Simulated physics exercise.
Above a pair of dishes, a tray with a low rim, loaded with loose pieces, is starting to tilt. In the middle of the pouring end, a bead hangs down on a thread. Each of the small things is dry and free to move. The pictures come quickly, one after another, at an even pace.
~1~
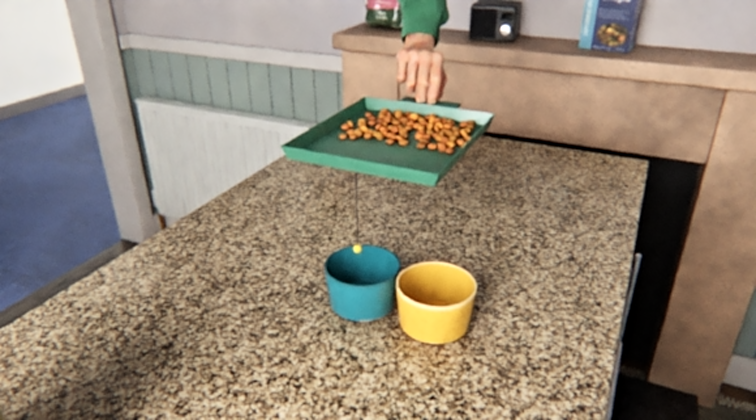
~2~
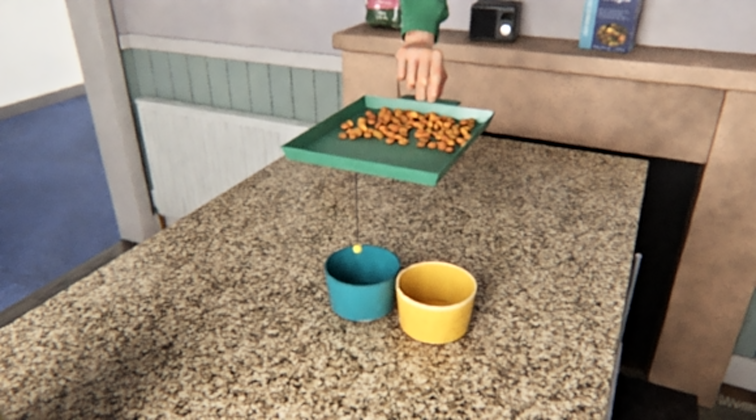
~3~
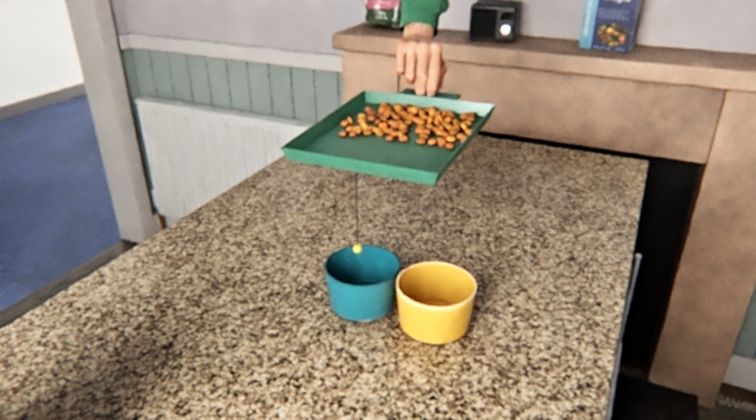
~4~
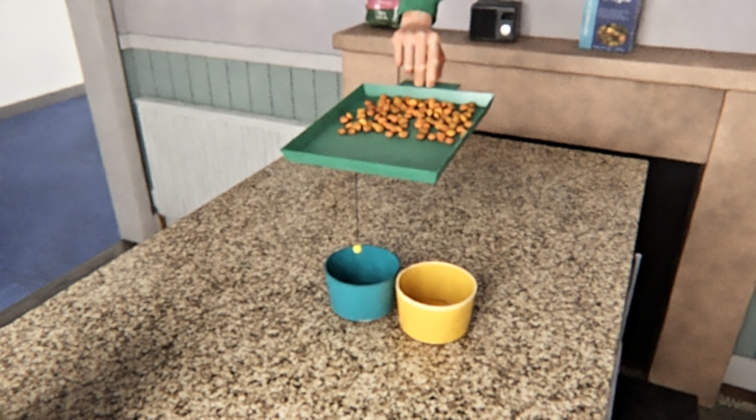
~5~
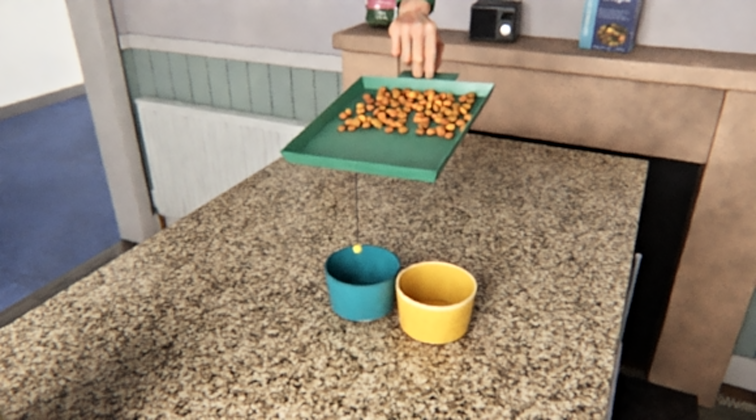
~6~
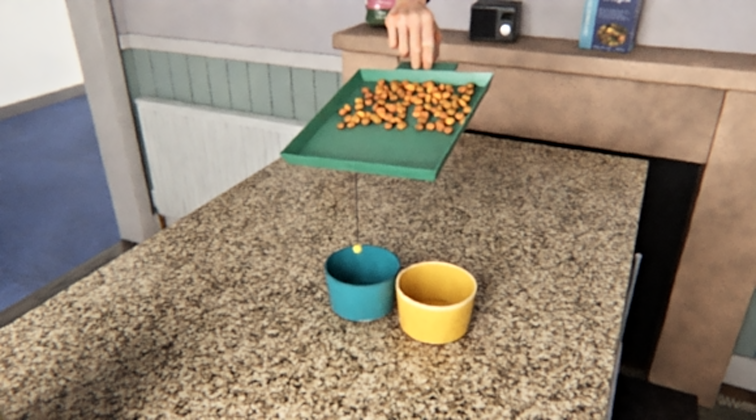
A hand in a green sleeve slowly raises the far end of a green, low-rimmed tray, tilting it slightly toward the viewer and its left corner, while the brown pieces heaped near the back stay bunched together. Below, a yellow bead hangs on a thread above a teal dish beside a yellow one on a speckled stone counter. The steady view looks down across a room with a mantel, pale panelling and blue floor.
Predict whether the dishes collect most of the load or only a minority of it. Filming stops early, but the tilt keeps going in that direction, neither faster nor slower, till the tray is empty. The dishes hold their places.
The dishes will gather a lesser portion.
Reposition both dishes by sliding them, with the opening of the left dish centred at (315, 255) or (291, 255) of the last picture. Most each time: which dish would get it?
First try, the one on the left; second try, the one on the left.
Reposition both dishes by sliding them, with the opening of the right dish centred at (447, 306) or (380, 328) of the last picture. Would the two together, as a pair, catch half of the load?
Short of half, then short of half.
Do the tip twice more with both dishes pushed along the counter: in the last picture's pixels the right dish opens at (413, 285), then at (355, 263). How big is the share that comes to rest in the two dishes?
It would be near 40 per cent first and near 70 per cent second.
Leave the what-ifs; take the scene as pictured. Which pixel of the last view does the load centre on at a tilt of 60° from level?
The load is centred around (321, 163).
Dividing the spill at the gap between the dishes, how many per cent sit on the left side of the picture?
100 in a hundred, roughly.
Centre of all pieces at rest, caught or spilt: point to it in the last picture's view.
(294, 297).
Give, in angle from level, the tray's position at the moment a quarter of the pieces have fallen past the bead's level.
About 70 degrees.
Just after the last frame, tray tipped steeply; the larger part on the tray; roughly a quarter in the air.
A moment on, tray tipped past a quarter turn; roughly a third on the tray; about a tenth in the left dish; roughly a third outside both; roughly a quarter in the air.
Further on, tray tipped past a quarter turn; about a tenth in the left dish; the larger part outside both.
When it is over, tray tipped past a quarter turn; not one in the right dish; about a tenth in the left dish; the larger part outside both.
